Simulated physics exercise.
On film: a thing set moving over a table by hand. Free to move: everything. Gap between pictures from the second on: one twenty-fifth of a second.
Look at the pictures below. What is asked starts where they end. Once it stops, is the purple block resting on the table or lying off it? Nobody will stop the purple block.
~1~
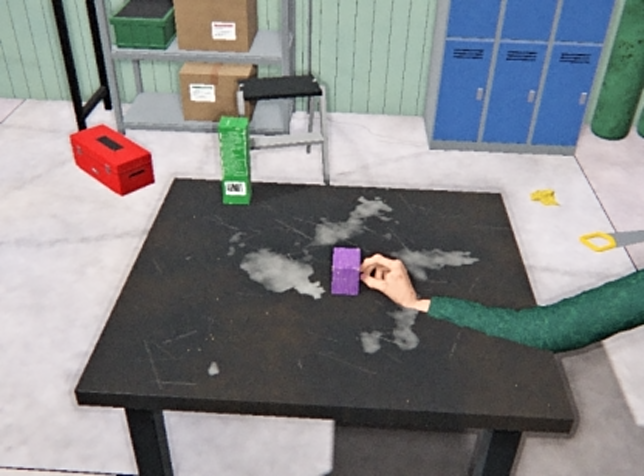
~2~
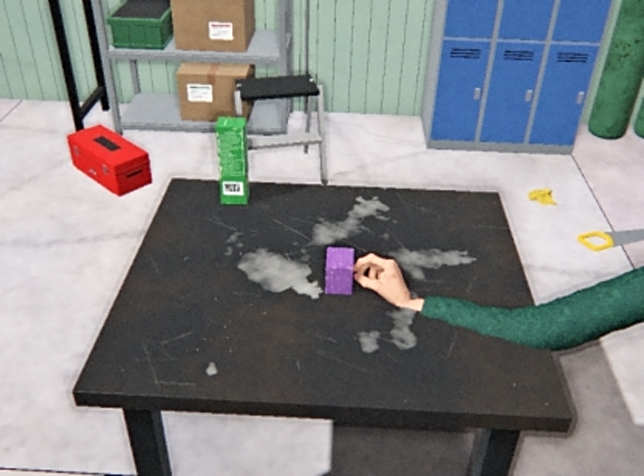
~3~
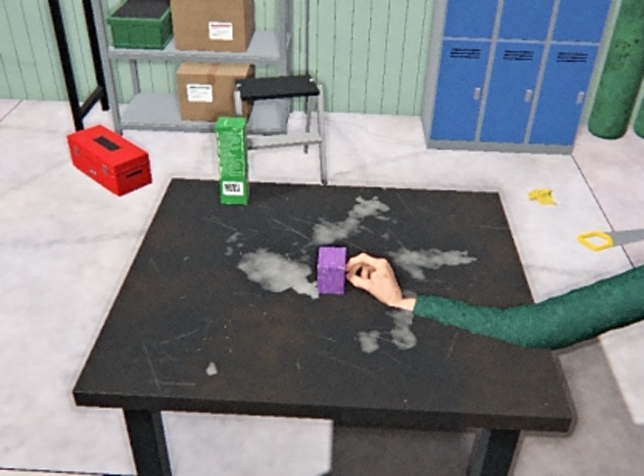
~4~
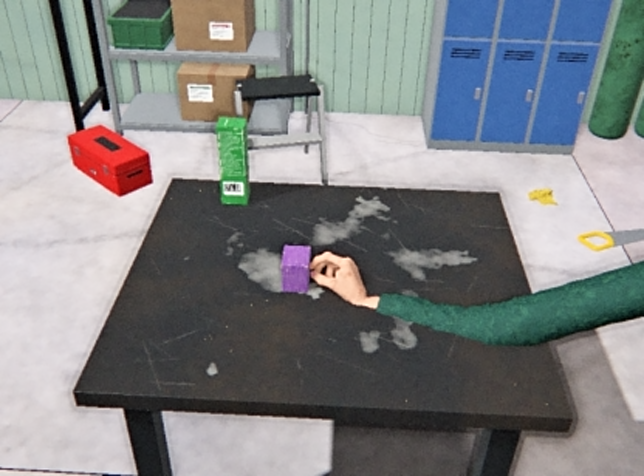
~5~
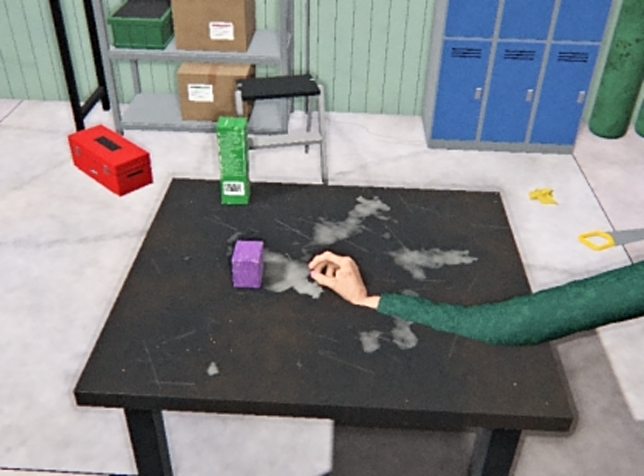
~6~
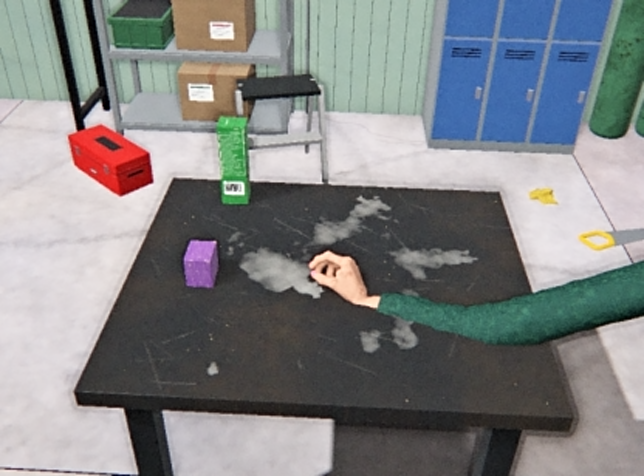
Pretty sure it is gone from up there, you know.
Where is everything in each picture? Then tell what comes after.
In the first picture, under the hand; purple block (346, 271).
In the second picture, under the hand; purple block (340, 271).
In the third picture, under the hand; purple block (332, 271).
In the fourth picture, purple block (296, 269).
In the fifth picture, purple block (249, 264) displaced about its own width.
In the sixth picture, purple block (202, 264) displaced well along.
Then, 0.20 s past the last view, purple block now off the table.
Then, 0.40 s past the last view, things are still on the move.
Then, 0.60 s past the last view, as before.
Finally, off the table, purple block.
